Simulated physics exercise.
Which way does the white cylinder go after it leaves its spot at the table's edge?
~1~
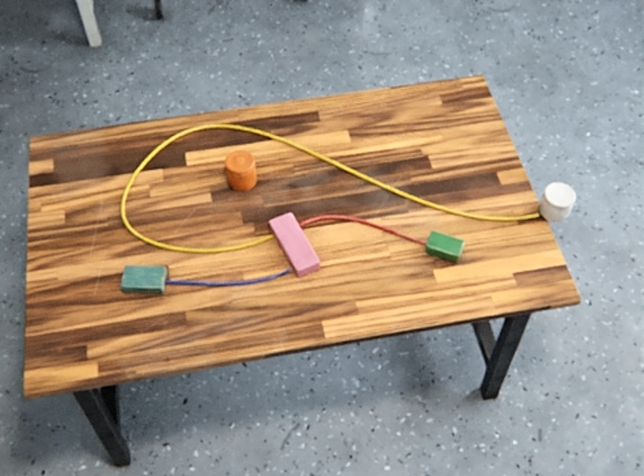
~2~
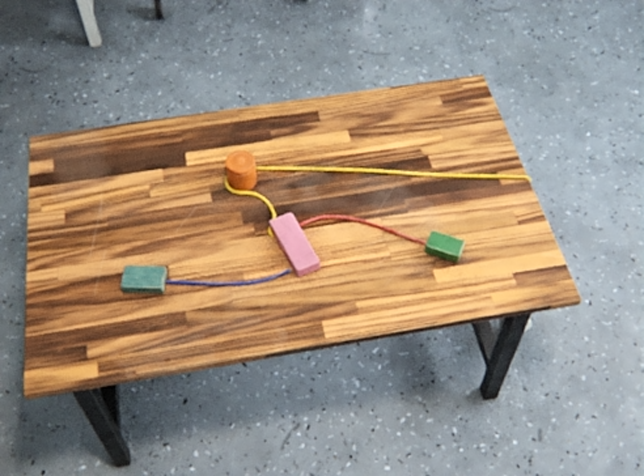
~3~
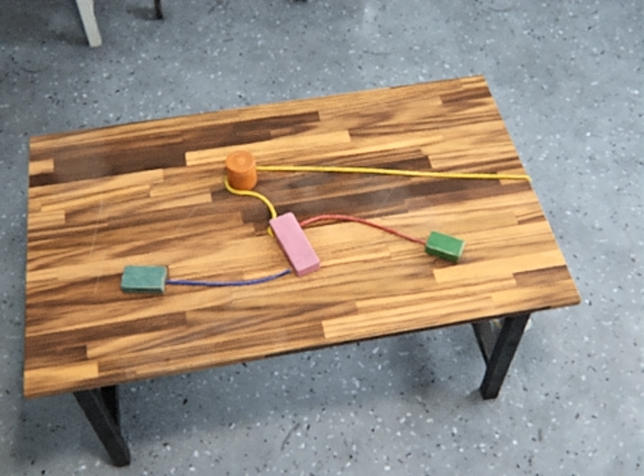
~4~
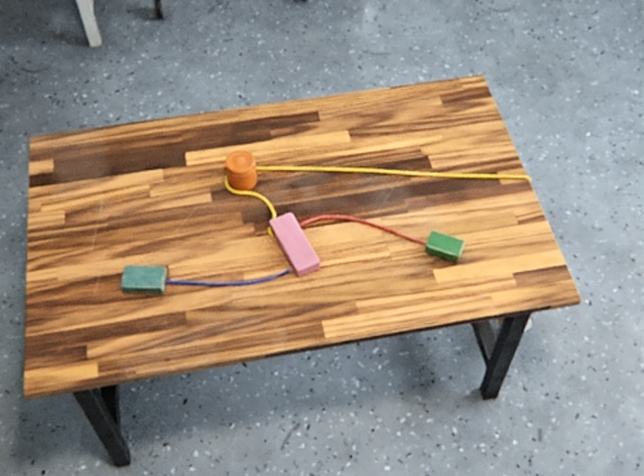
It goes down, dropping out of sight past the right edge of the table with the yellow cable trailing over.
A white cylinder drops off the table's right edge, leaving its yellow cable bent around an orange tub.
